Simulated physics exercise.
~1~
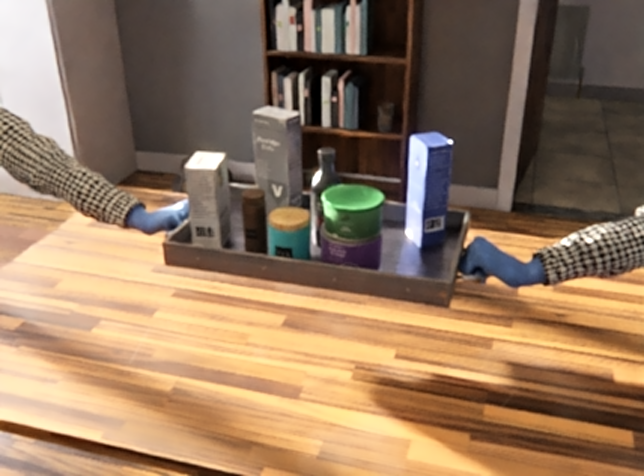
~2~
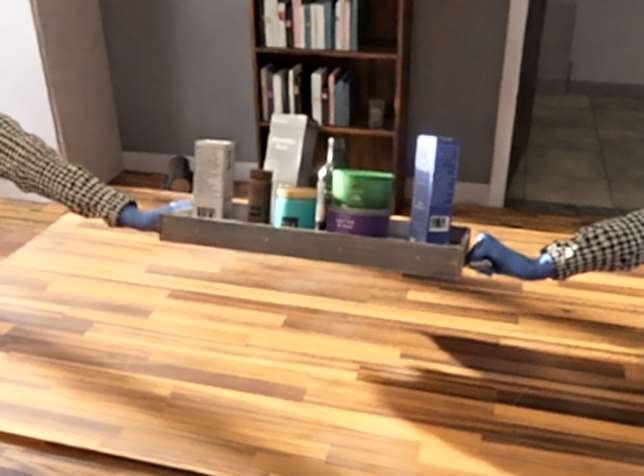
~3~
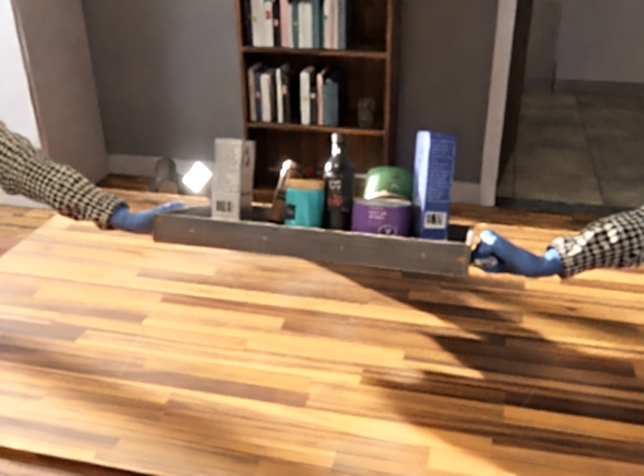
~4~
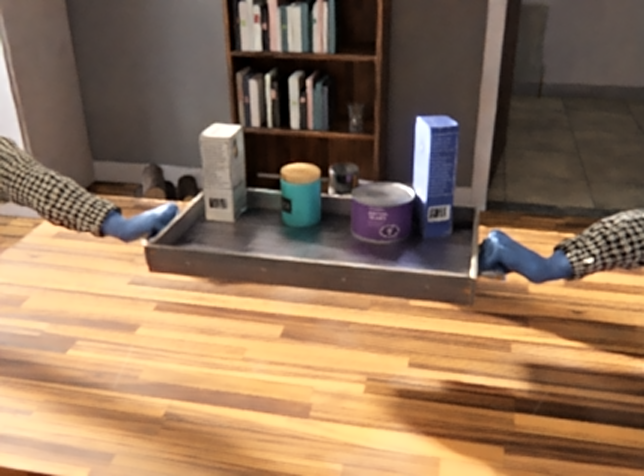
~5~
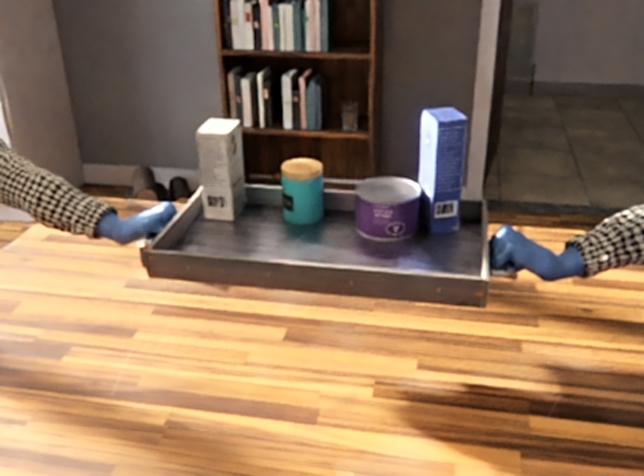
Two gloved hands tilt a crowded tray until several items fall off, then level it.
